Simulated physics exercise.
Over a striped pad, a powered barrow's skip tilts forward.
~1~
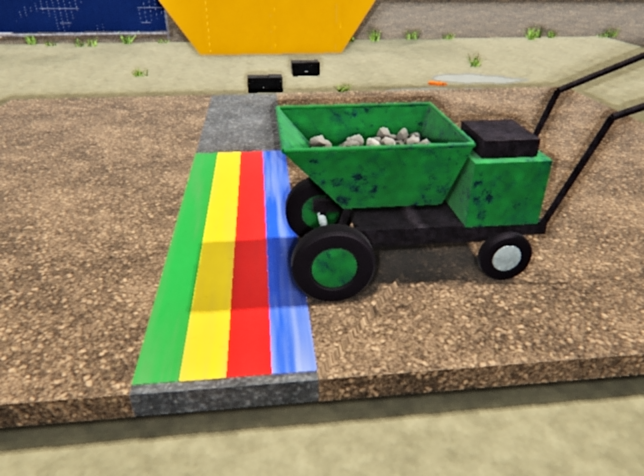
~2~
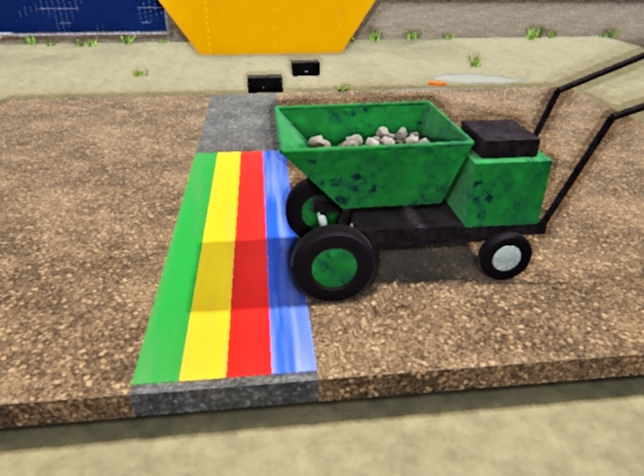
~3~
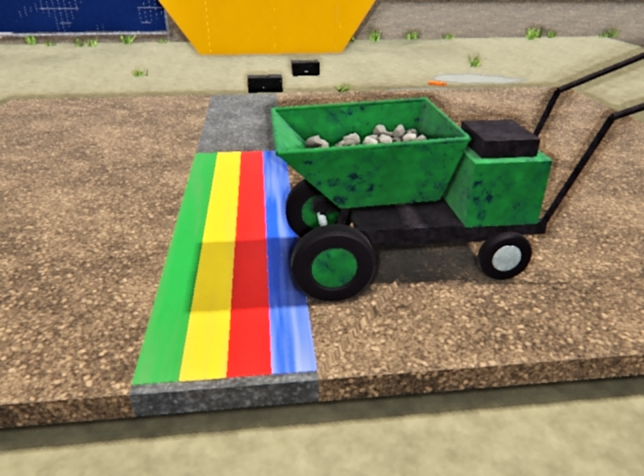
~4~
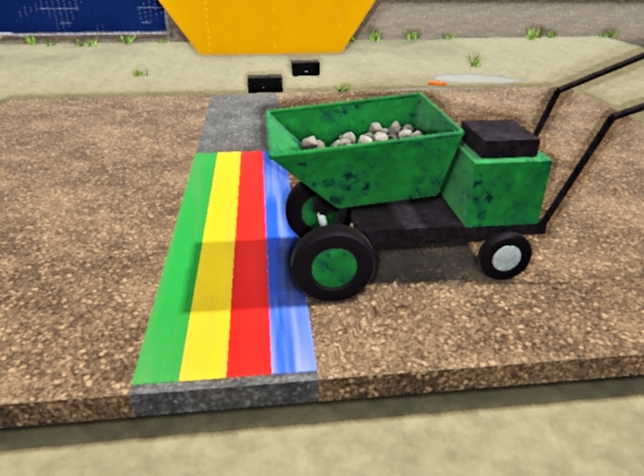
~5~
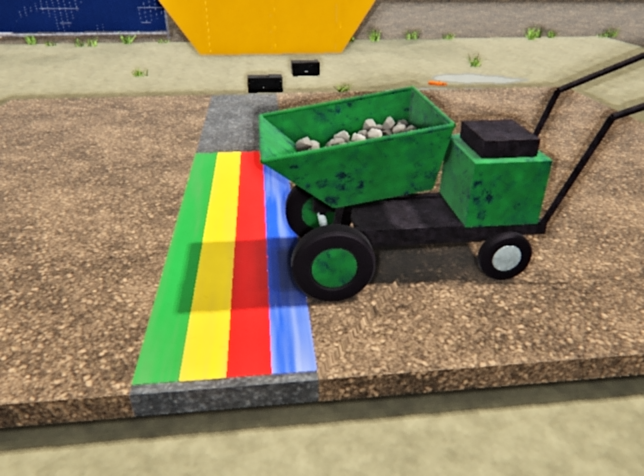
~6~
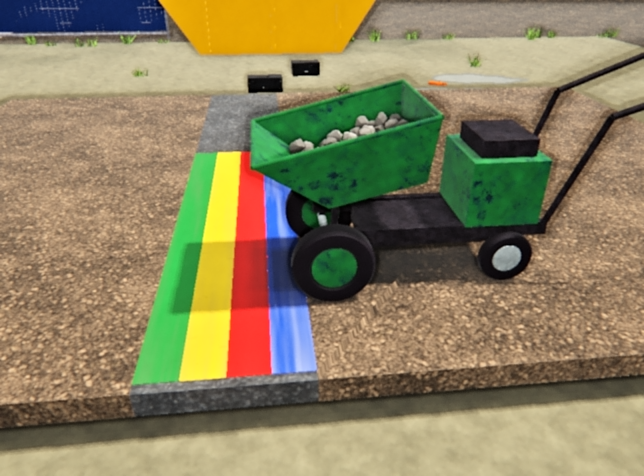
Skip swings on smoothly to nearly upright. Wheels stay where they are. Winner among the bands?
Winner: Green.
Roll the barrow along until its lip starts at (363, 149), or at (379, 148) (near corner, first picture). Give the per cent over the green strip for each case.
Close to 10 in a hundred, and close to 10 in a hundred.
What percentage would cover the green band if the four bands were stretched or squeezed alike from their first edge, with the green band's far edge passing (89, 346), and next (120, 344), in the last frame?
Shares: About 30 per cent; about 40 per cent.
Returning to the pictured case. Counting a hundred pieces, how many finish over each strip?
Per strip, roughly: Blue 0, red 0, yellow 15, green 40.
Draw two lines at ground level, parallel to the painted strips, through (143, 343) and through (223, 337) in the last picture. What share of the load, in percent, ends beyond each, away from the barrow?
Roughly 30 per cent, then roughly 80 per cent.
Just after the last frame, skip tipped steeply; every one in the skip.
A moment on, skip tipped steeply; the larger part in the skip; just a few over the yellow strip; about a tenth over the green strip.
Further on, skip tipped right over; roughly a quarter in the skip; about a tenth over the yellow strip; roughly half over the green strip; roughly a quarter off the paint.
When it is over, skip tipped right over; about a tenth in the skip; not one over the blue strip; not one over the red strip; about a tenth over the yellow strip; roughly half over the green strip; roughly a quarter off the paint.
